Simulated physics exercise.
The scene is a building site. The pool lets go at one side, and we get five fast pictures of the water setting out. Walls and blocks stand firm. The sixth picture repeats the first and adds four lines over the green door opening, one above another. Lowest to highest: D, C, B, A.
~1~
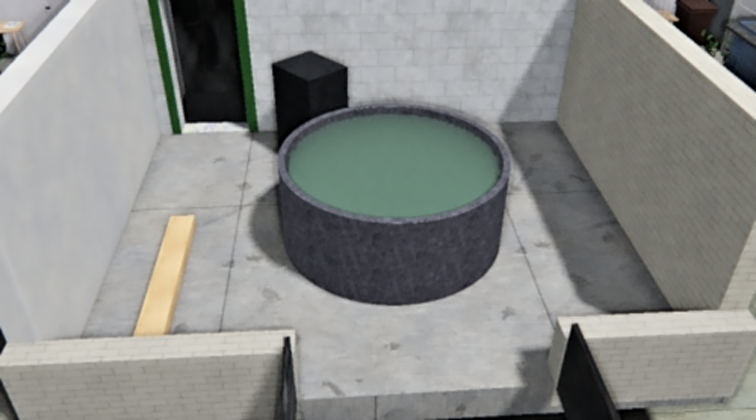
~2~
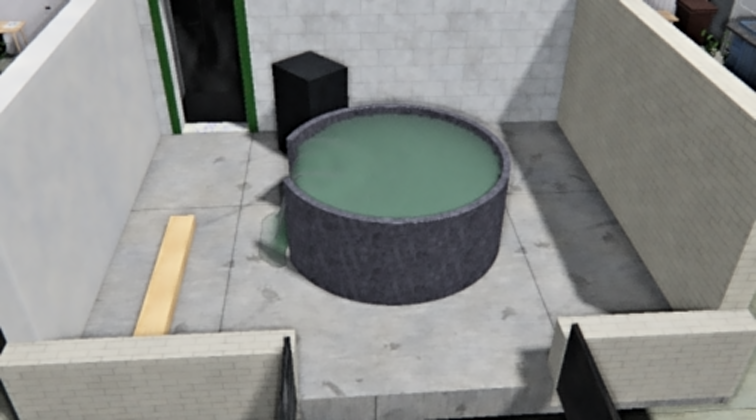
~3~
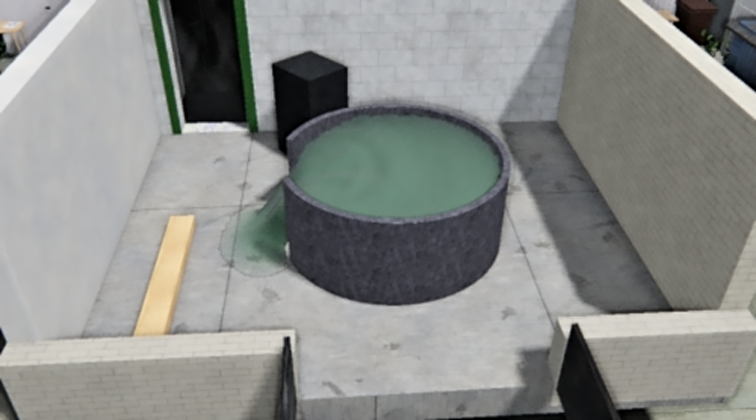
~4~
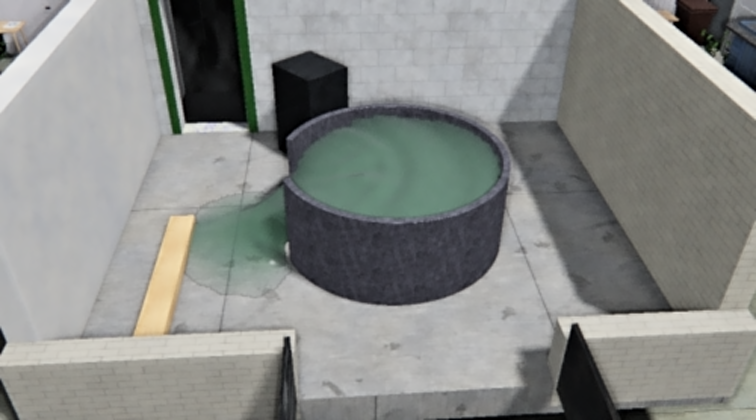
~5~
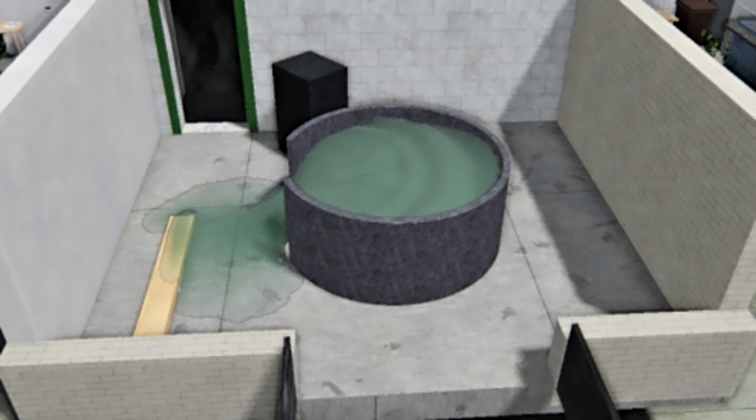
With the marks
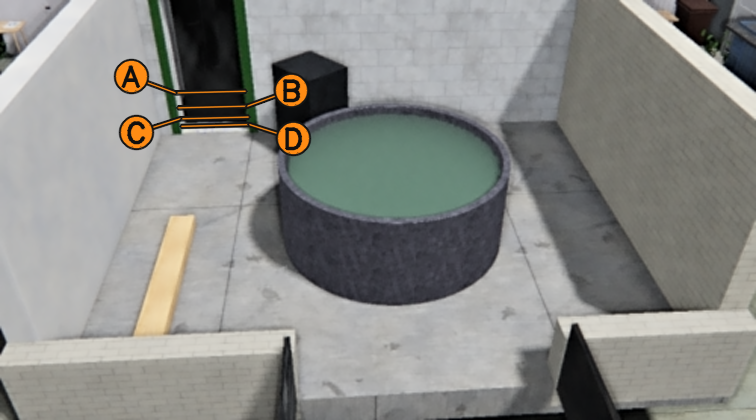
In a walled concrete yard at a building site, a round dark tank of still green water stands near a black block and a green doorway. A gap shows at its left side and water pours out, rippling the surface inside, then spreads left across the slabs, reaching and covering the far end of a wooden plank.
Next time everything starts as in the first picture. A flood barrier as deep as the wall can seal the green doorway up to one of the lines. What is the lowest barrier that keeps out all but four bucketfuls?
It is B.
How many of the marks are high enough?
Two.
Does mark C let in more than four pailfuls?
Yes.
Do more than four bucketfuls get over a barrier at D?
Yes, it does.
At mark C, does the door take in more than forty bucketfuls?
No, it does not.
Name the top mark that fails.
Mark C.
On the marked copy, A at (210, 92); B at (212, 107); C at (214, 117); D at (215, 125); from the bottom up D, C, B, A.
With A, nothing gets over.
With B, a bucket or two gets in.
With C, about 12 bucketfuls get in.
With D, dozens of bucketfuls pour in.
